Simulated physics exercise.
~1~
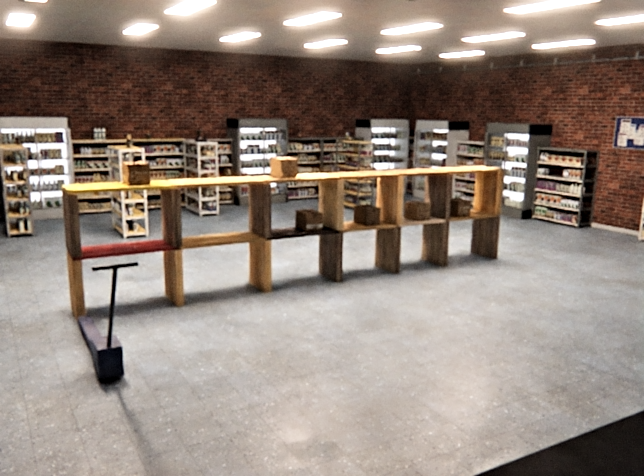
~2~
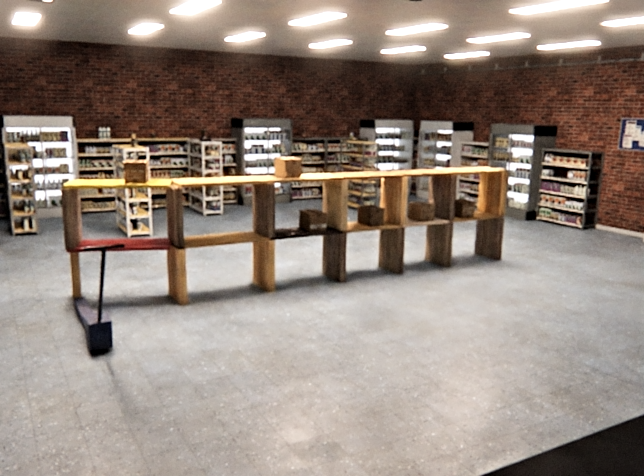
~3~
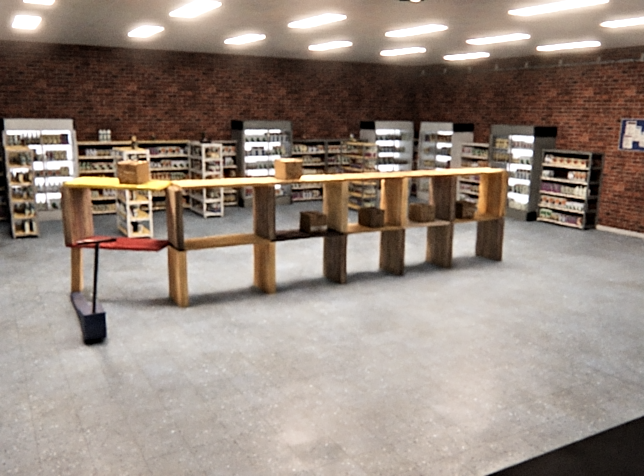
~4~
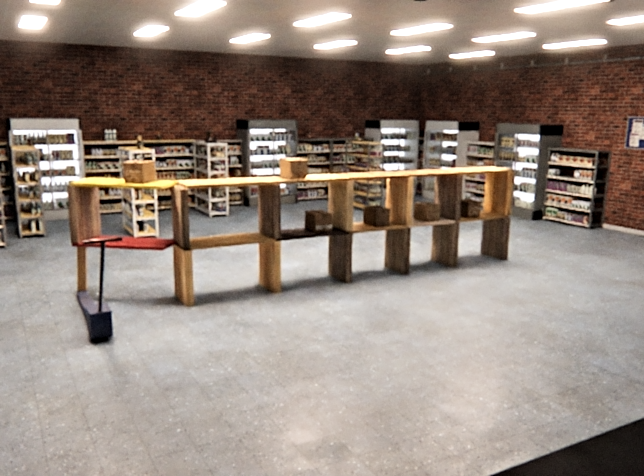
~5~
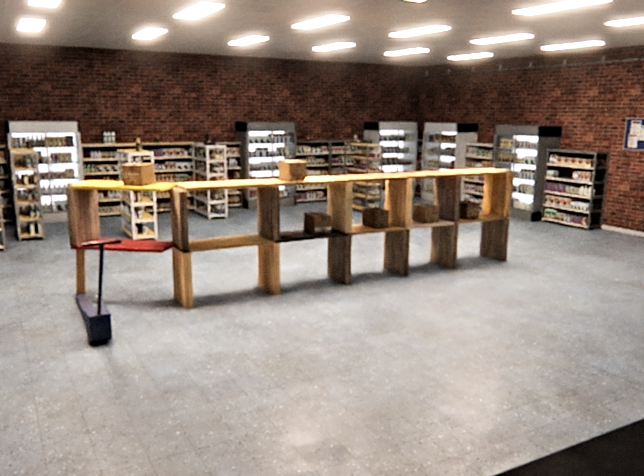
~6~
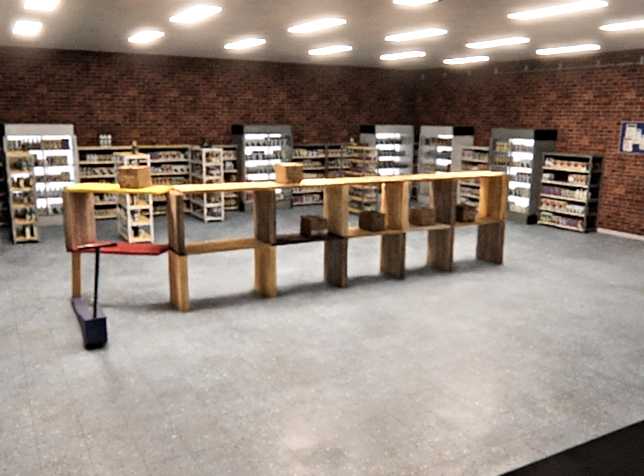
We see a long two-tier row of upright timber slabs carrying loose boards and cartons in a shop-like room as a narrow floor jack pushes in at the left end, slightly shifting the end upright and nearby boards before stopping, with everything still standing.
